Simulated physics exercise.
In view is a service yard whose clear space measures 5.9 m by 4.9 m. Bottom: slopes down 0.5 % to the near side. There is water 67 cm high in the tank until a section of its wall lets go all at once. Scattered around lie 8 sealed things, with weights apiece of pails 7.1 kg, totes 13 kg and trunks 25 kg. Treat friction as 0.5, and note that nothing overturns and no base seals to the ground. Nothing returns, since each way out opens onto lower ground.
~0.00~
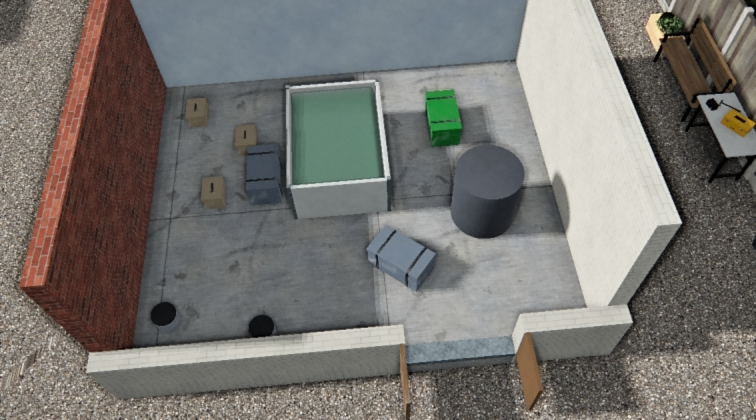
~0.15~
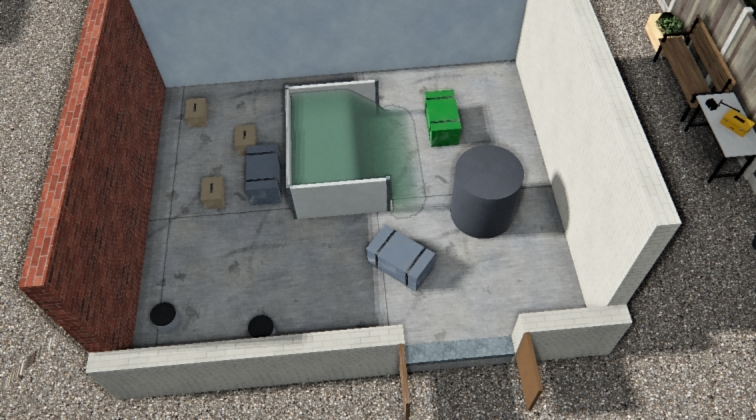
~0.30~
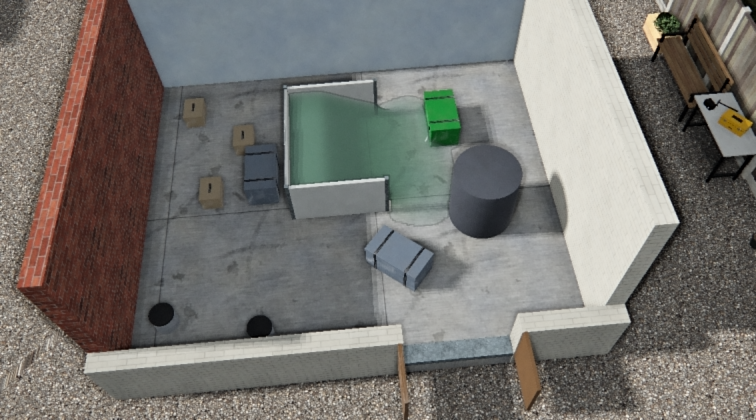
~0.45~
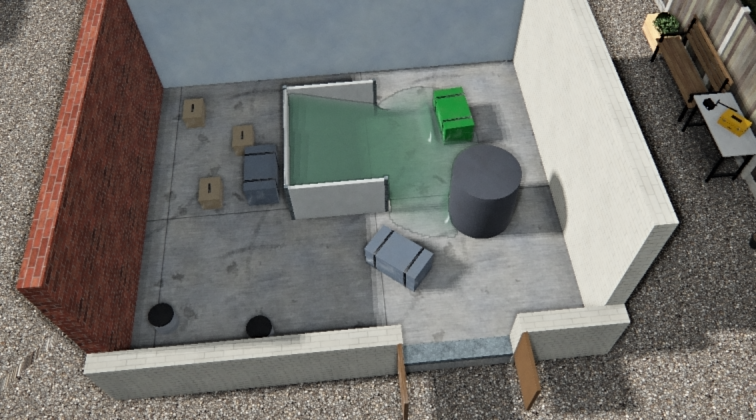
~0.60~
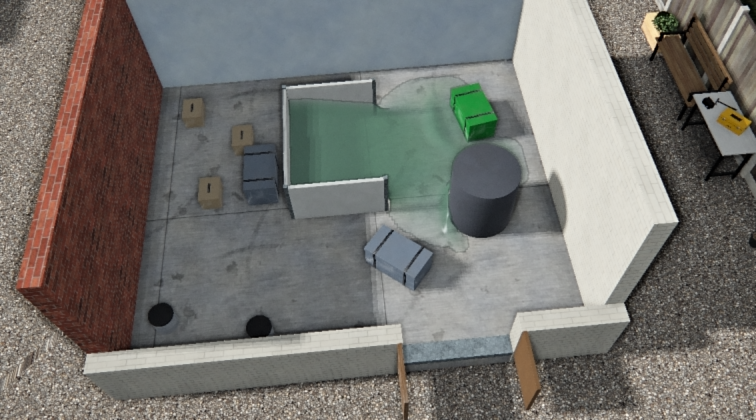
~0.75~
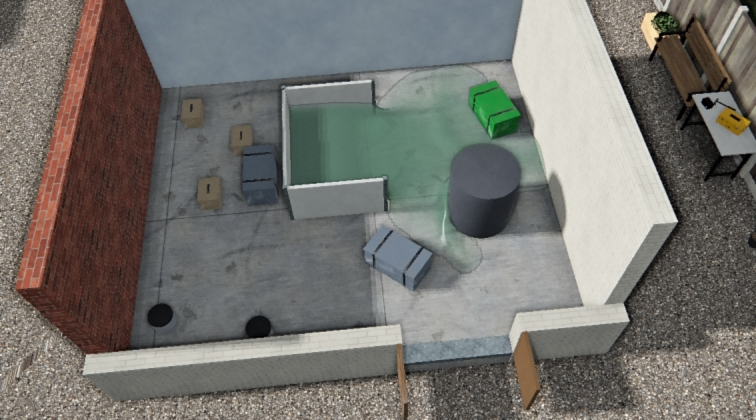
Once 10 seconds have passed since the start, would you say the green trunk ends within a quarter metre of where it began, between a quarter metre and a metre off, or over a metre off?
The move is big.
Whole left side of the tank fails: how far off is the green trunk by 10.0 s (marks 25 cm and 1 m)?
In that case the green trunk holds its place.
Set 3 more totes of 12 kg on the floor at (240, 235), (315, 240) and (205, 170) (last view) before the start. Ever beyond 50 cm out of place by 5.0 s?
Going through them in the order asked, they come out shy of the mark, shy of the mark and shy of the mark.
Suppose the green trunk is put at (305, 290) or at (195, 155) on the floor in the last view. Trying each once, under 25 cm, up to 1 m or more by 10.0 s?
From the first spot it does not really budge, and from the second it drifts partway.
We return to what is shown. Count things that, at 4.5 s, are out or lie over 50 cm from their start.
The number I get is 1.
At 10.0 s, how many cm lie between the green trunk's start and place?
Around 350 cm from the start.
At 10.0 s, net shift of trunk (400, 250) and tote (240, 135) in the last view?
Lab note - net shifts in order: 10 cm; 0 cm.
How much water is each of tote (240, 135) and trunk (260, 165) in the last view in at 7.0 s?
Around 5 cm and 3 cm.
After 2.0 s the green trunk is near (503, 58), 1.3 m from its start, afloat; 0 of 8 are out; 1 afloat.
After 4.5 s the green trunk is near (322, 82), 1.9 m from its start, afloat; 0 of 8 are out; 1 afloat.
After 7.0 s the green trunk is near (221, 89), 3.5 m from its start, afloat; 0 of 8 are out; 1 afloat.
After 10.0 s the green trunk is near (203, 95), 3.7 m from its start, aground; 0 of 8 are out; 0 afloat.
